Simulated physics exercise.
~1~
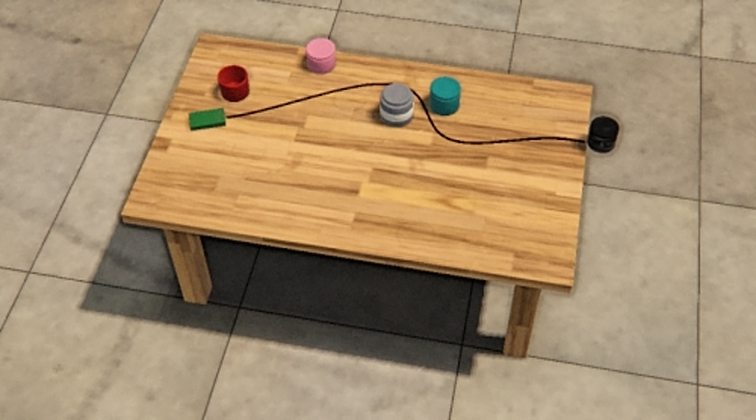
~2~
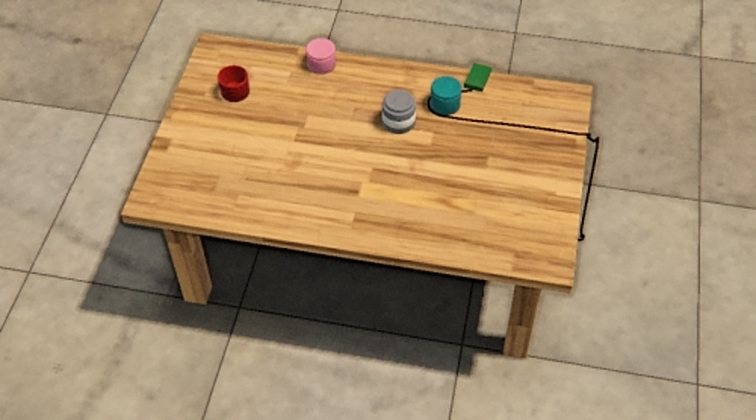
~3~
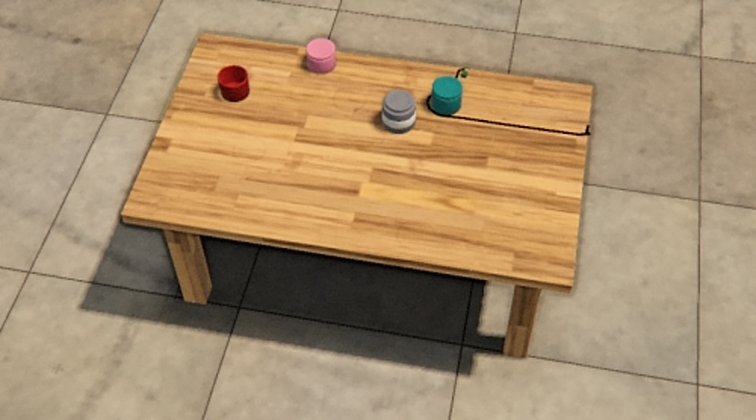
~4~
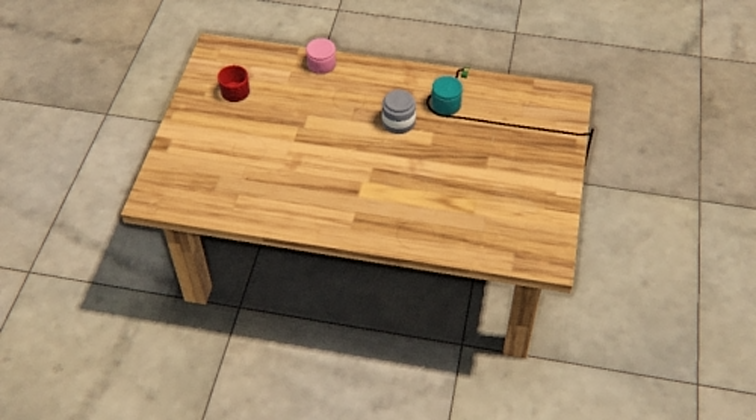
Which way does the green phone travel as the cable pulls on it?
It moves to the right, going from the left part of the table to the far edge beyond the teal tub.
